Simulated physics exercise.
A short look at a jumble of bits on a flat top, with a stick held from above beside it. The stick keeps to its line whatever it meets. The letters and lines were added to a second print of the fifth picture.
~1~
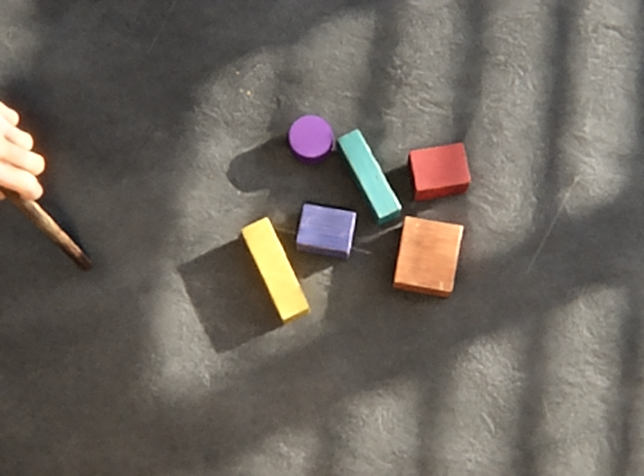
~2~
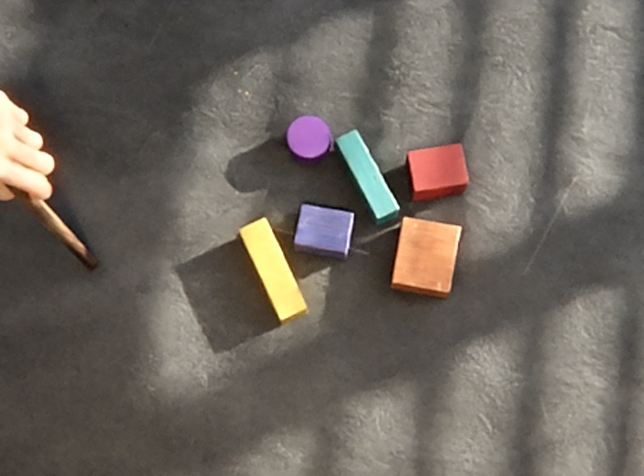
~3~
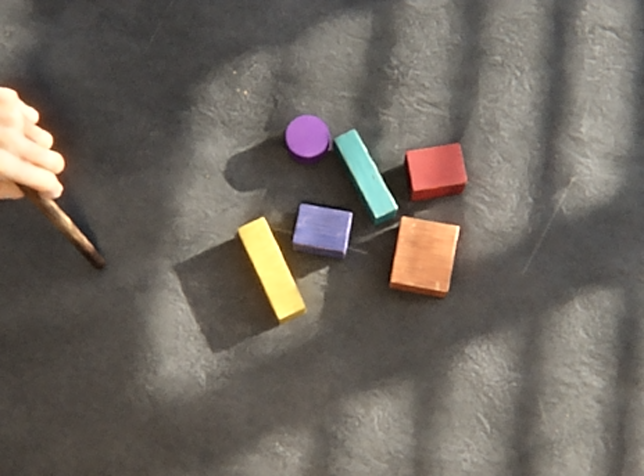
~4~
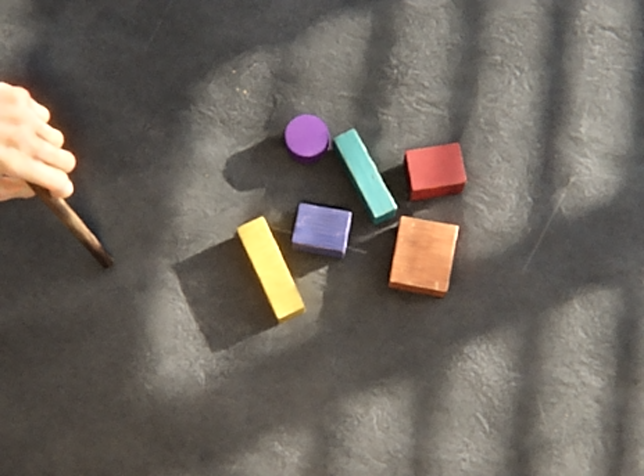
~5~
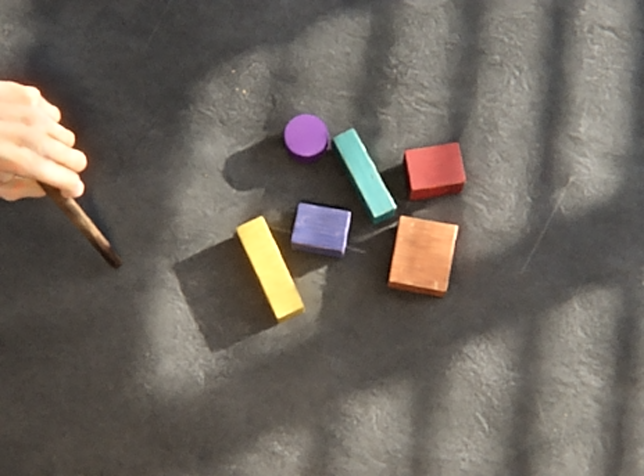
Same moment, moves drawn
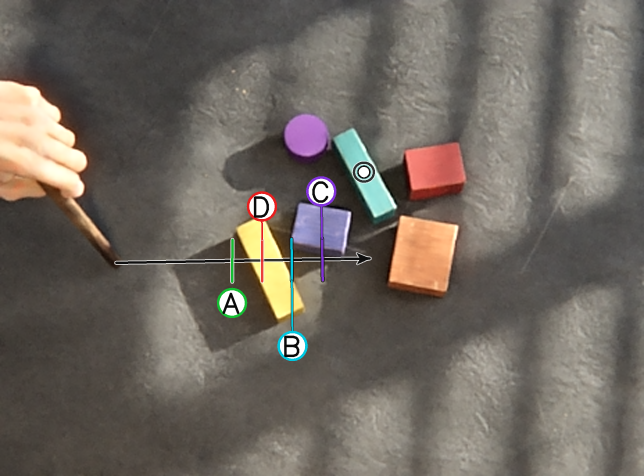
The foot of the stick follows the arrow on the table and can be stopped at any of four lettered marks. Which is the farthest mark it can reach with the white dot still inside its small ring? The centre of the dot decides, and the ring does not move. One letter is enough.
Up to mark B.
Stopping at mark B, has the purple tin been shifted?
No.
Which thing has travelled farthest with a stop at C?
The yellow bar has gone farthest.
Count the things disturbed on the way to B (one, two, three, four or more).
In all, two.
On the marked copy, A at (232, 261); B at (292, 260); C at (322, 260); D at (262, 260); the arrow from (116, 263) to (370, 258); the white dot at (364, 172).
With B. Early on, foot of the stick (180, 262).
Further on, foot of the stick (246, 261).
At the end, foot of the stick (292, 260); yellow bar (315, 266); blue block (349, 230); the dot is still in its ring.
As for the rest, A keeps the dot in but is short; C shifts the dotted thing to (376, 167); D keeps the dot in but is short.
